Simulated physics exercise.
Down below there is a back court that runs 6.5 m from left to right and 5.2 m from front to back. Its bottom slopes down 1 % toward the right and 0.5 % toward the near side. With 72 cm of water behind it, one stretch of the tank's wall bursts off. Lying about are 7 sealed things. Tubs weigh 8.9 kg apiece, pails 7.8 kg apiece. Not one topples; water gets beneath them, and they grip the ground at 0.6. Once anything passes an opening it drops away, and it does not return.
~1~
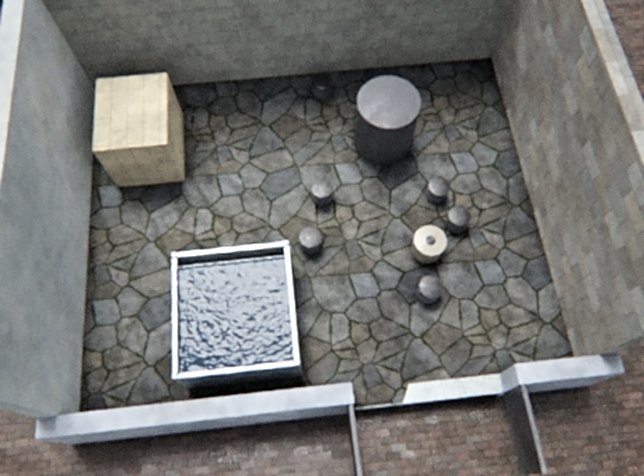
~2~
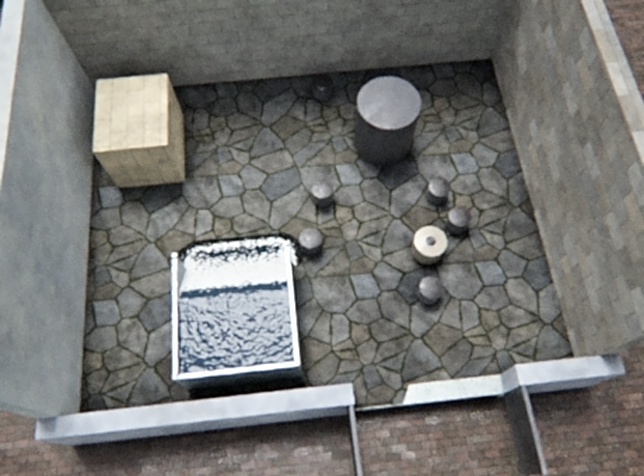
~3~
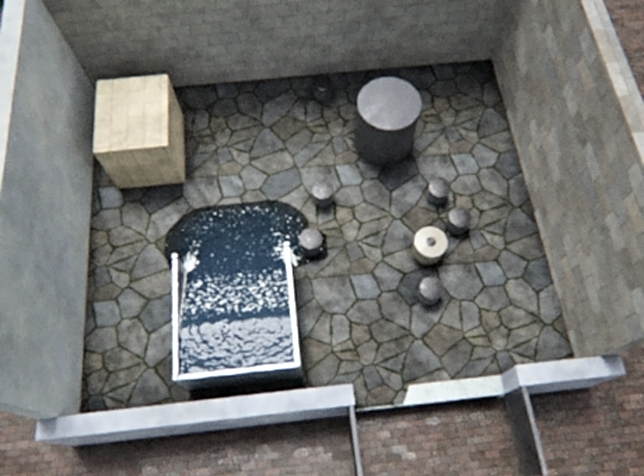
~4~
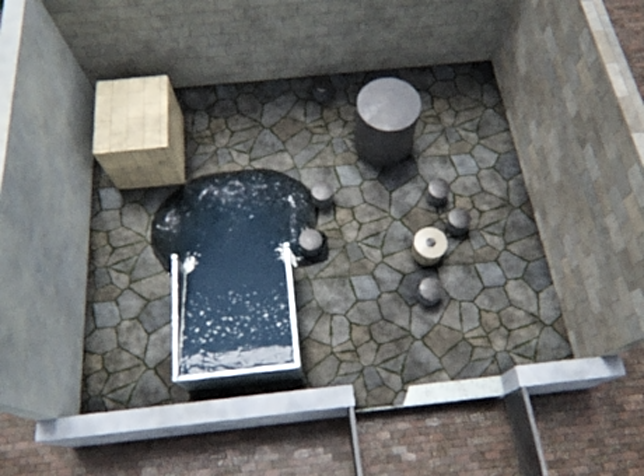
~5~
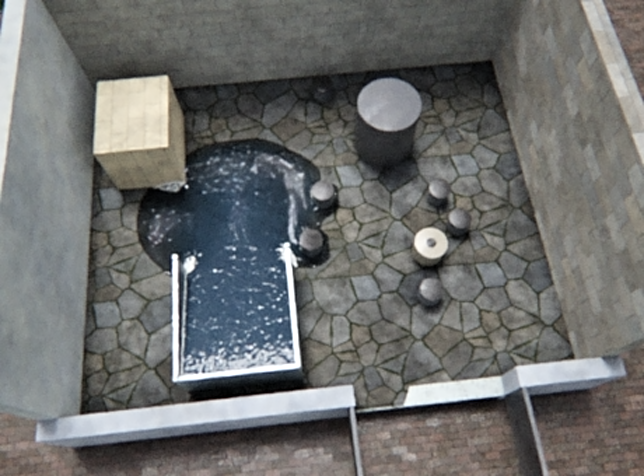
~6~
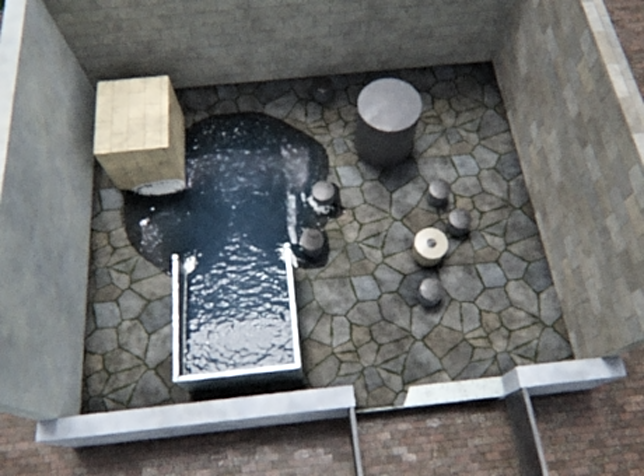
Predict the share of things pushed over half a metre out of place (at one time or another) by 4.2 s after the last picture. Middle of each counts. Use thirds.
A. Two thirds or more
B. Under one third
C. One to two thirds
Answer: B.
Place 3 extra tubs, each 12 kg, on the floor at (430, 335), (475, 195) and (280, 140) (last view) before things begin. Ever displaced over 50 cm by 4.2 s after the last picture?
Respectively: Doesn't reach it; doesn't reach it; tops it.
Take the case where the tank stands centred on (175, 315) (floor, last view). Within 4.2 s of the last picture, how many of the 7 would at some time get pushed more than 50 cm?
The count would be 1.
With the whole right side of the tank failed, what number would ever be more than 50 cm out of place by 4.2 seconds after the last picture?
In that case the number is 4.
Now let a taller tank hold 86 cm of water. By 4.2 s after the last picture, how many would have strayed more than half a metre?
That would make 2 of them.
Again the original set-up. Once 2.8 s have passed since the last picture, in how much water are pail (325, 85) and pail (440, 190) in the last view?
Depth approx. 12 cm / 1 cm.
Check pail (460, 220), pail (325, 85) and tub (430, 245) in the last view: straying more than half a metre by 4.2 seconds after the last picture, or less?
In turn: Under, over, short of it.
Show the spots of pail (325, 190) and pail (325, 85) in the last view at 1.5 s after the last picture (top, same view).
First near (357, 175), second near (396, 70).
Then, 0.4 s after the last picture 0 of 7 are over 50 cm from their spots; 0 afloat.
Then, 1.5 s after the last picture 2 of 7 are over 50 cm from their spots; 1 afloat.
Then, 2.8 s after the last picture 2 of 7 are over 50 cm from their spots; 1 afloat.
Then, 4.2 s after the last picture 2 of 7 are over 50 cm from their spots, and 2 have been at some point; 0 afloat.
